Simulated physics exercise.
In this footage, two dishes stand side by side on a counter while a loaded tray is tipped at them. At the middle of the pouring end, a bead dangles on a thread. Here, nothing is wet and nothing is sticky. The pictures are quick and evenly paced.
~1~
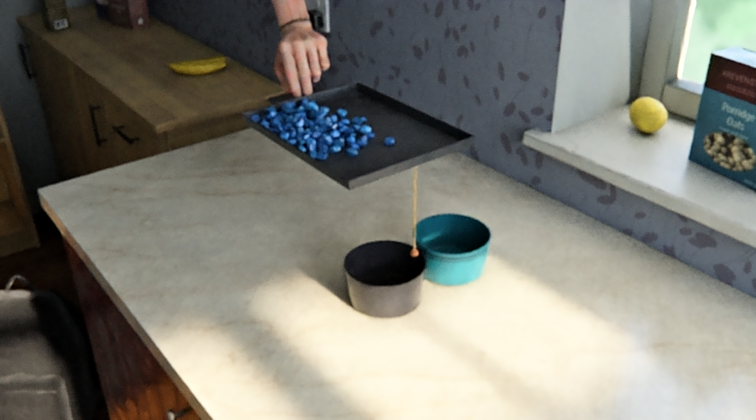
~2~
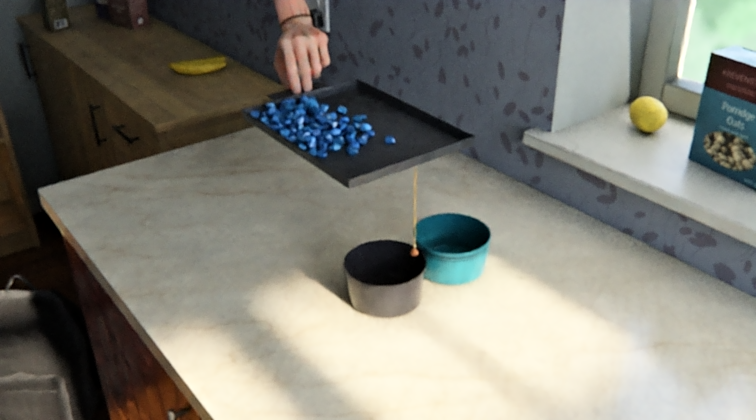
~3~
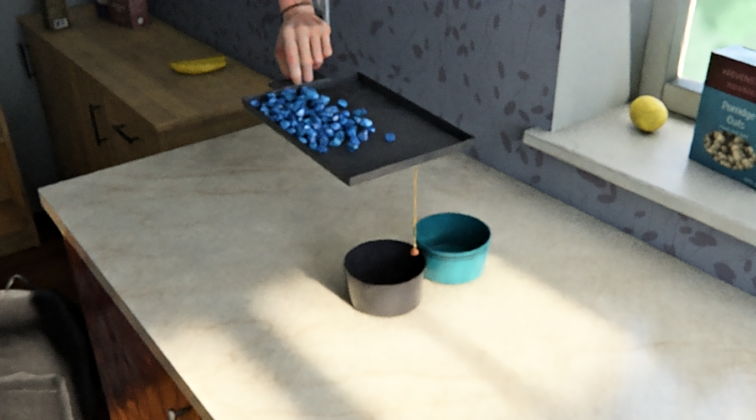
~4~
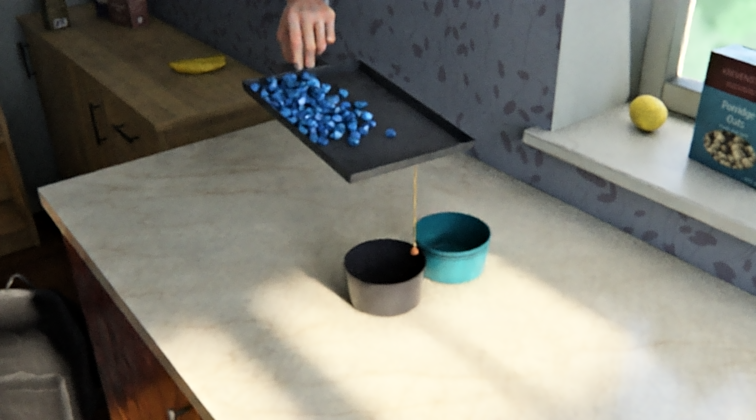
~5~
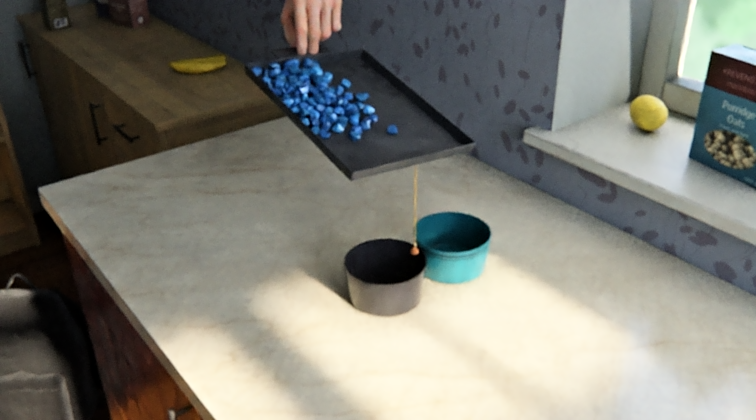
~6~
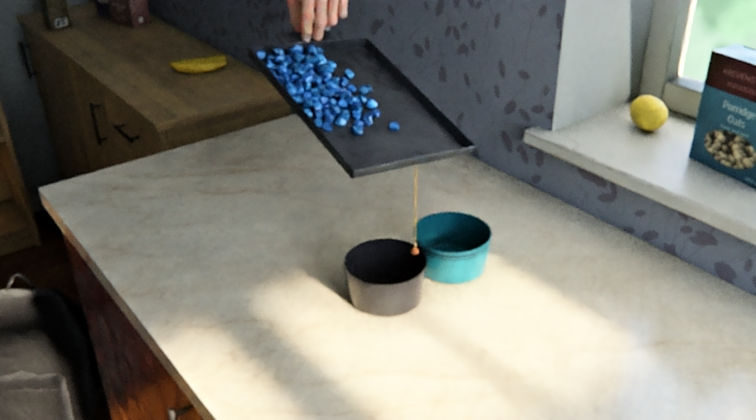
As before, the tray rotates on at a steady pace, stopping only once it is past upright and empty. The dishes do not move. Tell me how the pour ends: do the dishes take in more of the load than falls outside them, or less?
Turns out most of it gets away in the end.
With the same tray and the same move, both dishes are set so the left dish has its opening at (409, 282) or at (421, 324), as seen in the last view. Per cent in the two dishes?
Roughly 70 per cent, and 20 per cent.
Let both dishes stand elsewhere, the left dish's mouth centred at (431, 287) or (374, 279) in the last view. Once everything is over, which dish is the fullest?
Well, first the dish at right, then the dish at right.
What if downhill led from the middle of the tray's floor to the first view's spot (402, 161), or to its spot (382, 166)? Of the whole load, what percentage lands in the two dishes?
Around 0 per cent first, around 0 per cent next.
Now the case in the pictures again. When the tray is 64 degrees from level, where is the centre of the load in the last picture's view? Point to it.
The load is centred near (434, 140).
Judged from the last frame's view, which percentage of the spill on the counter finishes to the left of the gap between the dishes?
Roughly 0 %.
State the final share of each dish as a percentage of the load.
So the left dish keeps 0 per cent, and the right one keeps 20 per cent.
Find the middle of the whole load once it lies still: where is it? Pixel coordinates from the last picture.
Somewhere around (521, 301) in the last picture.
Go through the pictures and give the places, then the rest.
The first picture shows corners of the pouring end (349, 179) and (472, 136), level; middle of the load (314, 129), aquarium stones; left dish (411, 295); right dish (478, 264); bead on its thread (414, 253).
The second picture shows corners of the pouring end (349, 178) and (472, 136), level; middle of the load (314, 126).
The third picture shows corners of the pouring end (350, 176) and (472, 137), tipped barely, lowest at the right corner; middle of the load (314, 119).
The fourth picture shows corners of the pouring end (351, 173) and (473, 140), tipped a little, lowest at the right corner; middle of the load (315, 108).
The fifth picture shows corners of the pouring end (353, 171) and (473, 142), tipped clearly, lowest at the right corner; middle of the load (317, 98).
The sixth picture shows corners of the pouring end (355, 169) and (473, 145), tipped clearly, lowest at the right corner; middle of the load (320, 88); left dish (411, 294); right dish (478, 262).
Just after the last frame, tray tipped steeply; the larger part on the tray; about a tenth in the air.
A moment on, tray tipped past a quarter turn; about a tenth on the tray; about a tenth in the right dish; roughly two thirds outside both; about a tenth in the air.
Further on, tray tipped past a quarter turn; roughly a quarter in the right dish; the larger part outside both.
When it is over, tray tipped past a quarter turn; just a few in the left dish; roughly a quarter in the right dish; the larger part outside both.
